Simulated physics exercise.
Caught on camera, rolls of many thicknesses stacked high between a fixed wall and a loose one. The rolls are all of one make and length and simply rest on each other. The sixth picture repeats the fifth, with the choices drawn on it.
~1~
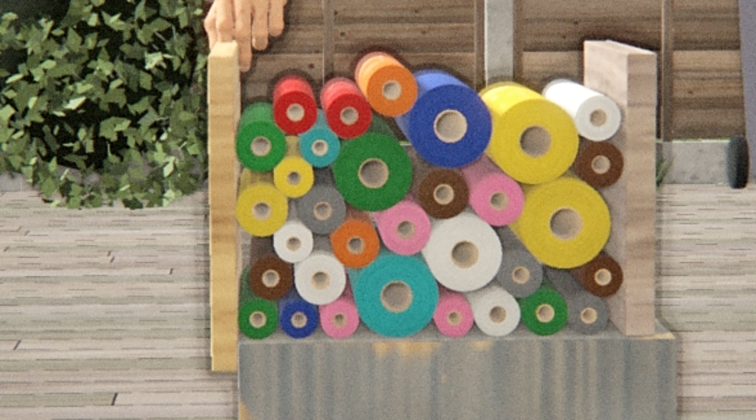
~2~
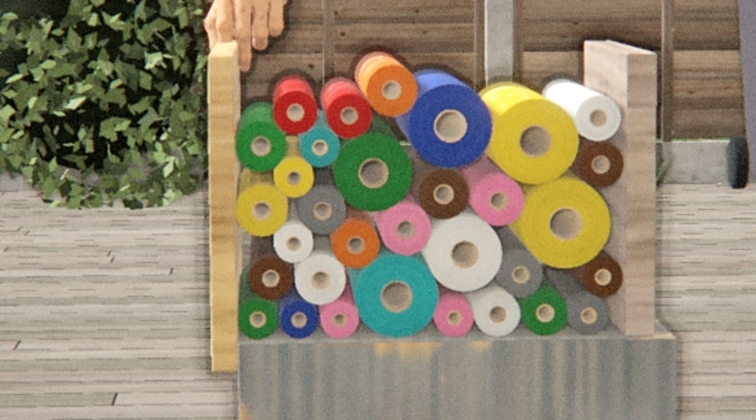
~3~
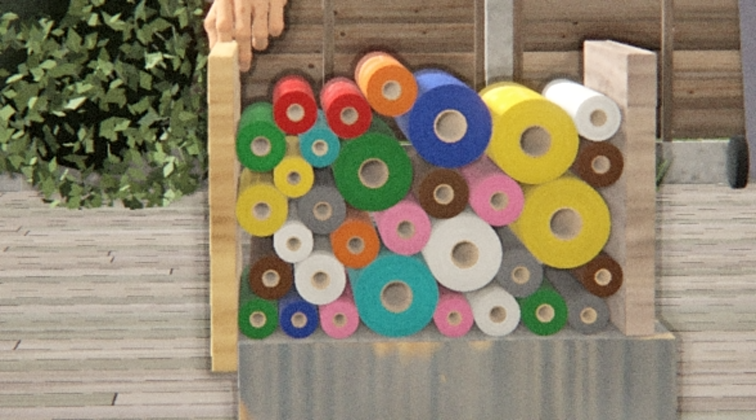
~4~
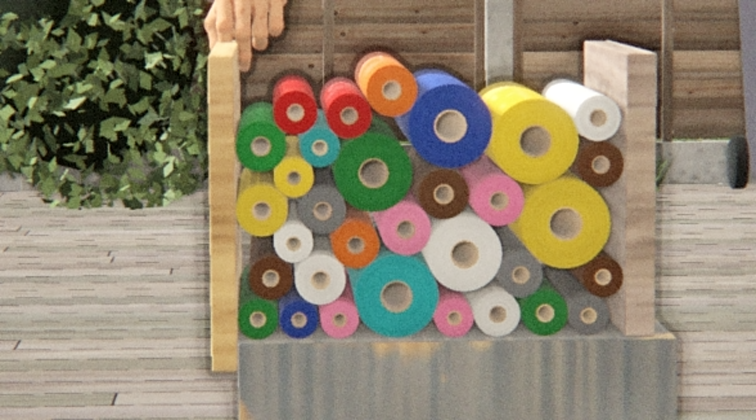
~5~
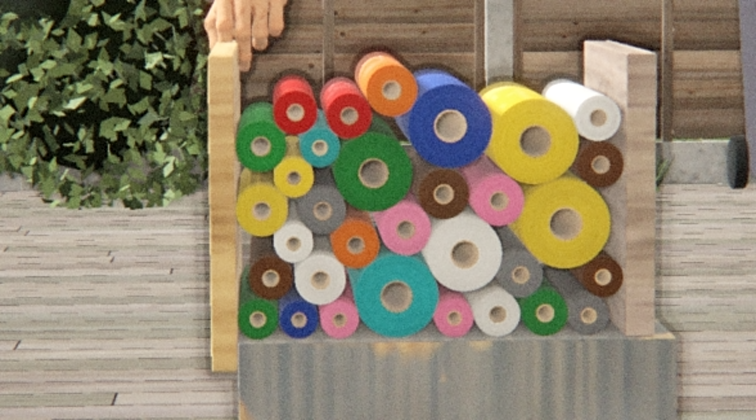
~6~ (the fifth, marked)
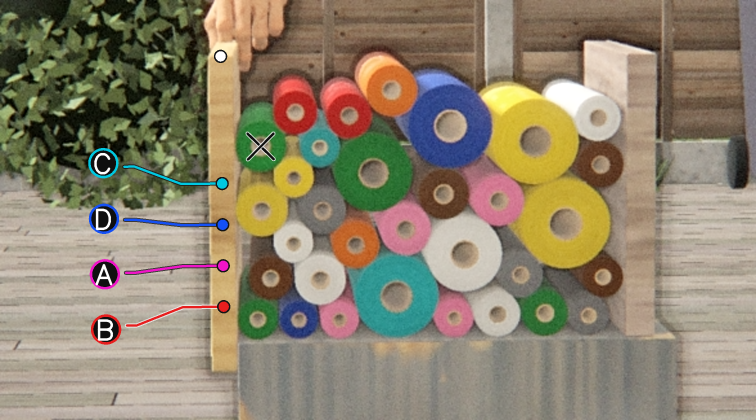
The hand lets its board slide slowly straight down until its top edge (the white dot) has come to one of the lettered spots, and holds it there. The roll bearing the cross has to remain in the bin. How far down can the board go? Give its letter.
No lower than C.
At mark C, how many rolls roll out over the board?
It comes to none.
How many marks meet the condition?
One of them.
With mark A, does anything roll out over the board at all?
Yes, at A.
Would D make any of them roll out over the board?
At D: Yes.
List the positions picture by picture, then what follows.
In the first picture, side board (227, 193); a green roll (258, 319); a white roll (497, 314).
In the second picture, a white roll (497, 314); a grey roll (520, 274).
In the third picture, a white roll (293, 244); a grey roll (323, 211).
In the fourth picture, a blue roll (450, 126); a red roll (295, 113).
In the fifth picture, side board (227, 193); a green roll (258, 319); a white roll (497, 314).
On the marked copy, A at (223, 265); B at (224, 307); C at (222, 184); D at (223, 225); the cross at (261, 147); the white dot at (221, 57).
Taking C. A third of the way, top of the board (235, 120).
Two thirds of the way, top of the board (236, 183).
When it is over, top of the board (236, 183), none out over the board, the crossed one still inside.
As for the rest, A lets the crossed one out; B lets the crossed one out; D lets the crossed one out.
